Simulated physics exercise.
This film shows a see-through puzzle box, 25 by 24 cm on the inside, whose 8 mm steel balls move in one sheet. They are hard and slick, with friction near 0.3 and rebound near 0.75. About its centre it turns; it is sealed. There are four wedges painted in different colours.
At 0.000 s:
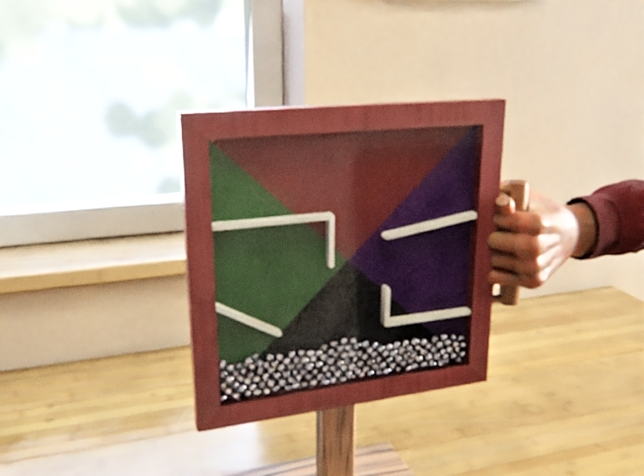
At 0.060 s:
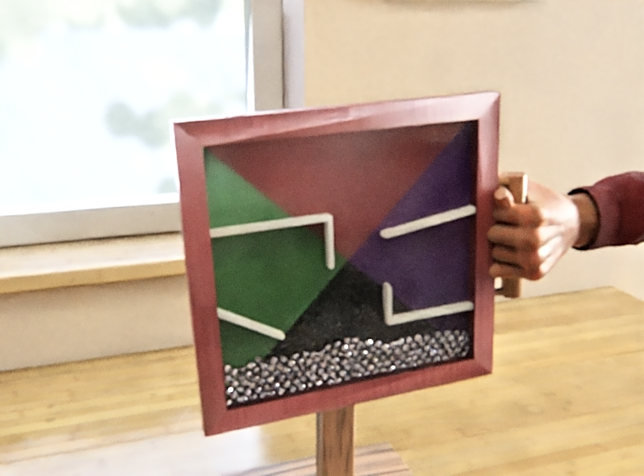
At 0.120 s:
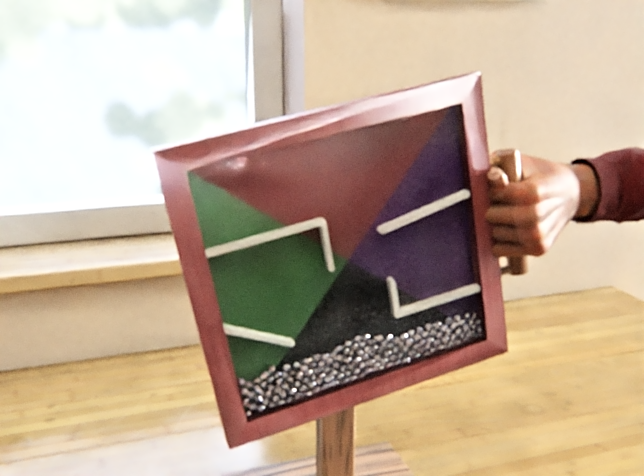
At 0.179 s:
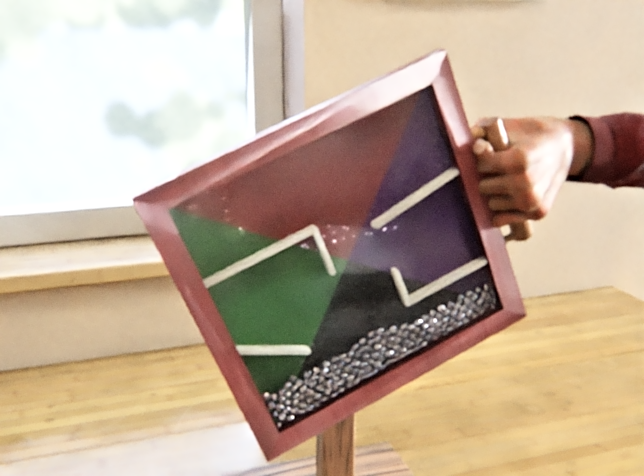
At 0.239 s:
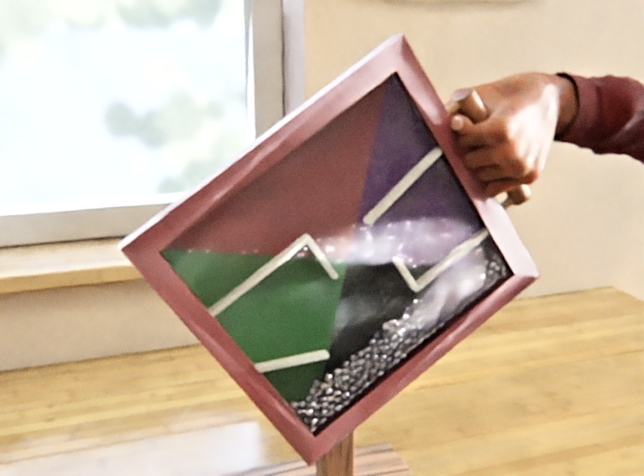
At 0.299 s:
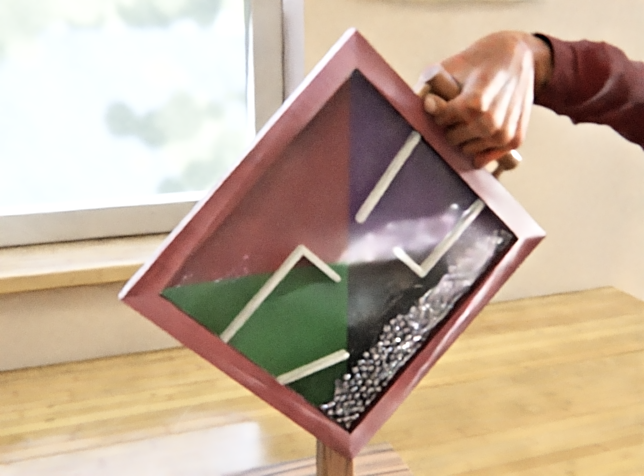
On a wooden table near a window, a hand turned a framed box with four coloured wedges steadily anticlockwise, and the small silvery balls inside stayed heaped along its bottom edge as it tilted up rightward.
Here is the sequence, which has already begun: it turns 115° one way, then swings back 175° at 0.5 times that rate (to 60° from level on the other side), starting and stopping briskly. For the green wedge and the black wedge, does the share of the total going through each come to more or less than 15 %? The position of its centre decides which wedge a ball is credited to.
Green wedge: Less; black wedge: More than 15 %.
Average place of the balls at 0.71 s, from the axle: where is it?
Right by about 8 cm and below by about 6 cm.
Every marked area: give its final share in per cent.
Final shares - red wedge: 0 %, purple wedge: 15 %, green wedge: 0 %, black wedge: 85 %.
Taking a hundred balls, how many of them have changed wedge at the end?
About 20 %.
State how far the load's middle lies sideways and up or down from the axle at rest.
Offset approx. 7 cm left, 8 cm below.
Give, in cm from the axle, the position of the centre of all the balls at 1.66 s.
Some 5 cm left and 9 cm below.
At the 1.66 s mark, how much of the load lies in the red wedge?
I'd say some 0 in a hundred.
After 0.71 s, it stands 115° anticlockwise; the balls' middle is 8 cm right of and 6 cm below the centre; green 65 %, black 35 %.
After 1.66 s, it stands 27° anticlockwise; the balls' middle is 5 cm left of and 9 cm below the centre; green 70 %, black 30 %.
After 2.60 s, it stands 60° clockwise; the balls' middle is 7 cm left of and 8 cm below the centre; purple 15 %, black 85 %.
At rest by 3.2 s, it stands 60° clockwise; red 0 %, purple 15 %, green 0 %, black 85 %.
